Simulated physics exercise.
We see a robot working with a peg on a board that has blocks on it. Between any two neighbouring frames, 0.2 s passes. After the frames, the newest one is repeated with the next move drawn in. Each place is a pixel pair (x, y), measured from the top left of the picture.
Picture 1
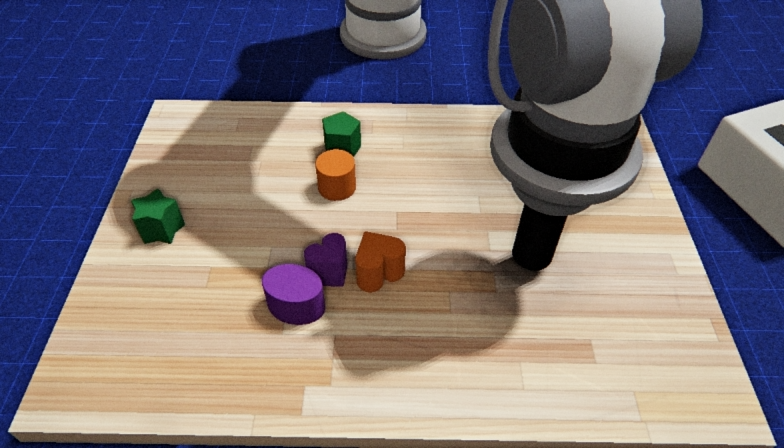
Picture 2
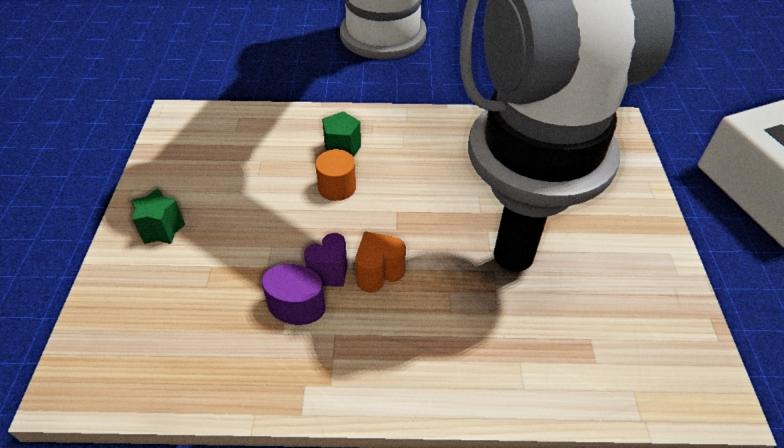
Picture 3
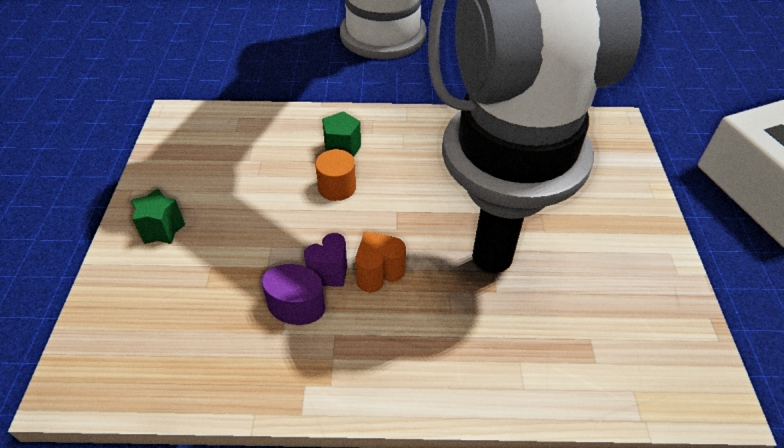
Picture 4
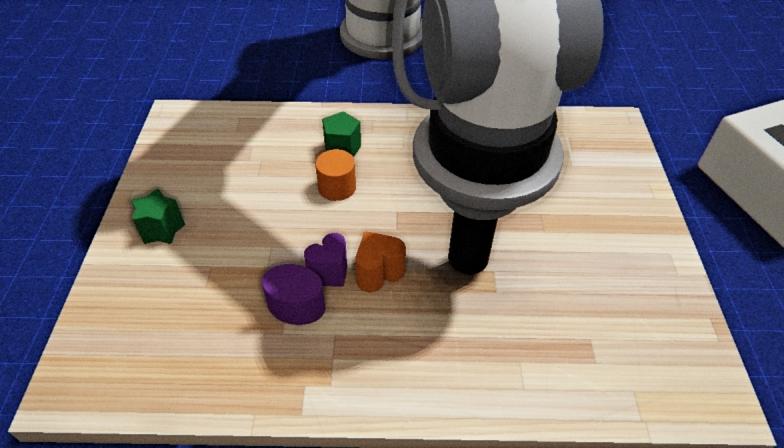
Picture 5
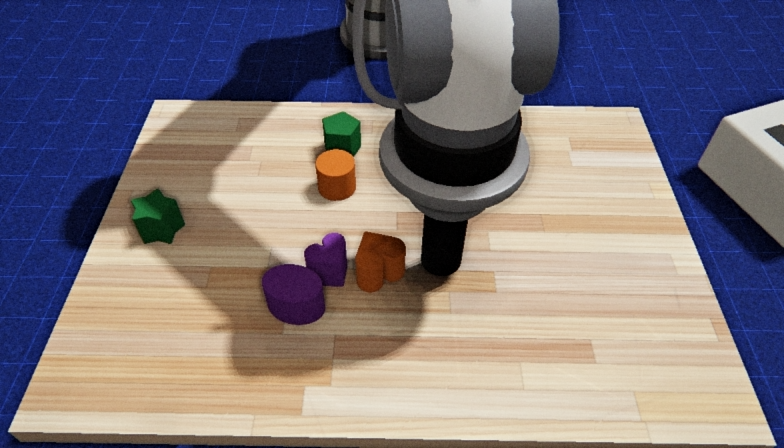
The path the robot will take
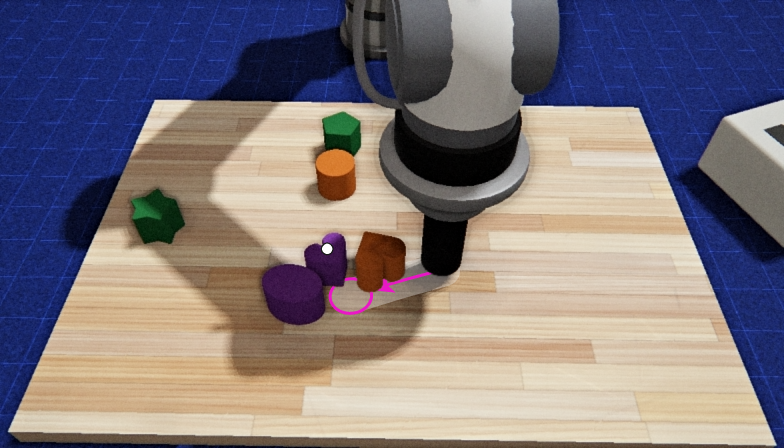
A robot arm holding a black peg upright starts at the right side of a wooden board and slides the peg steadily left across it, drawing near the orange heart. The purple heart, purple oval, orange cylinder and two green blocks stay still, as does the orange heart, while the arm's shadow shifts left over some of them.
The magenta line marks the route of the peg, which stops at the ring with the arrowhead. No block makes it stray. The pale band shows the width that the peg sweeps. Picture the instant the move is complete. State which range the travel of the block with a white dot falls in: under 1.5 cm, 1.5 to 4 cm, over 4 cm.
More than 4 cm.
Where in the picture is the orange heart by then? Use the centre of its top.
It should be at (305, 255) by then.
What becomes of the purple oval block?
Moved off its spot.
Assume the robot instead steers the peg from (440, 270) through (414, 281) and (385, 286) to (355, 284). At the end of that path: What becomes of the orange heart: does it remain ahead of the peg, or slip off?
I expect it to be in front.
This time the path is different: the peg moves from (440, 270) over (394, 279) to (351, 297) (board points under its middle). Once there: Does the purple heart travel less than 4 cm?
That would be a no.
The drawn path runs straight from (440, 270) to (351, 296); the dot is on the purple heart.
What follows on the original path. Halfway along, peg (396, 272); purple heart (311, 248), turned 15° clockwise; orange heart (348, 253).
At the end, peg (350, 286); purple oval block (280, 288); purple heart (278, 237), turned 45° clockwise; orange heart (305, 255), turned 40° clockwise.
